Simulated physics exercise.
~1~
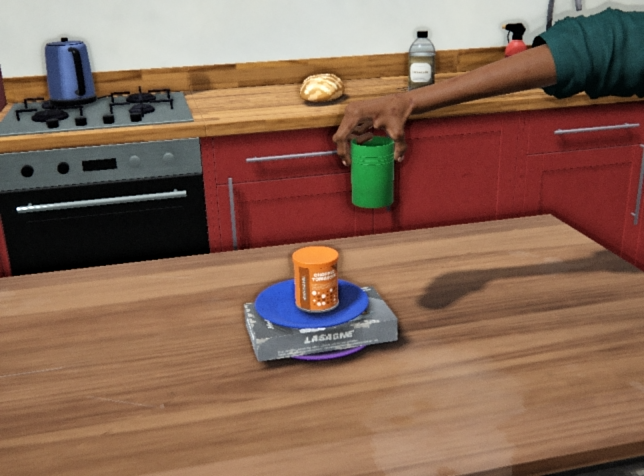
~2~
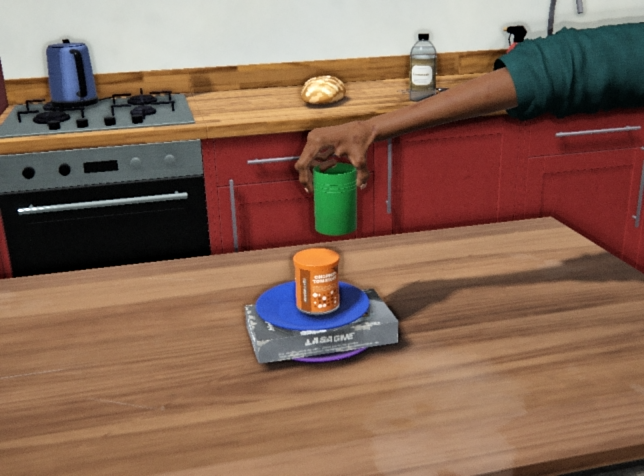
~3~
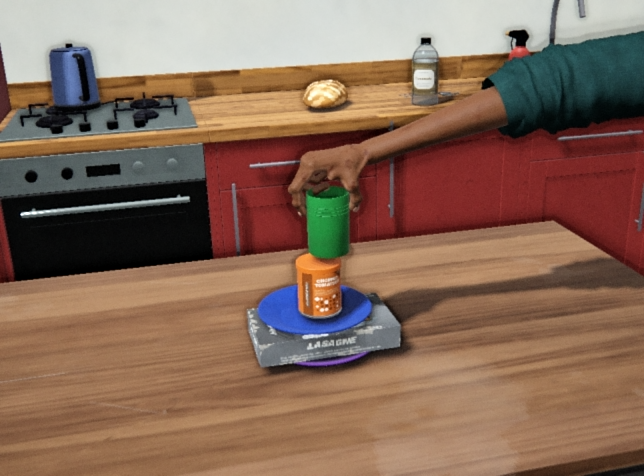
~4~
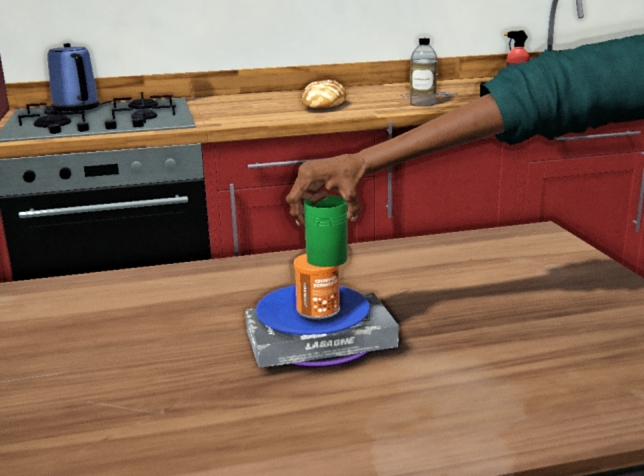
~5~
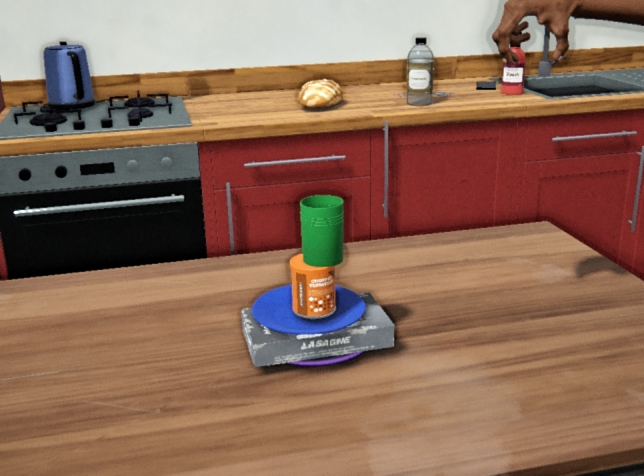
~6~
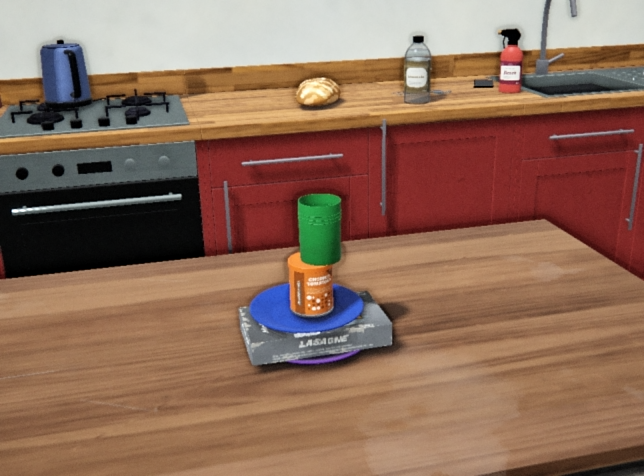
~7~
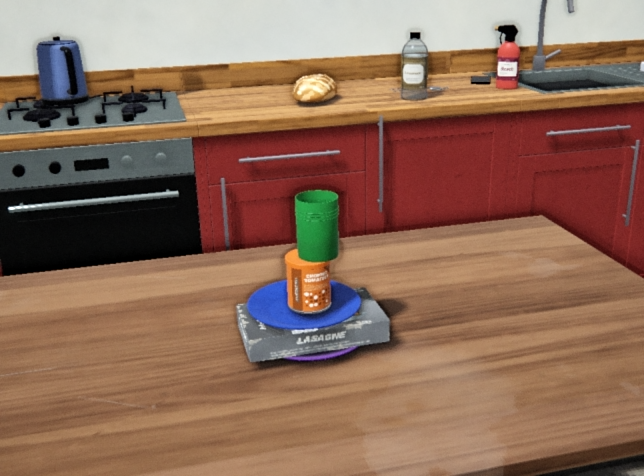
A hand lowered a green cup leftward onto an orange tin, which sat on a blue plate, a grey lasagne packet and a purple plate on a wooden table, then let go and drew away, leaving the pile standing.
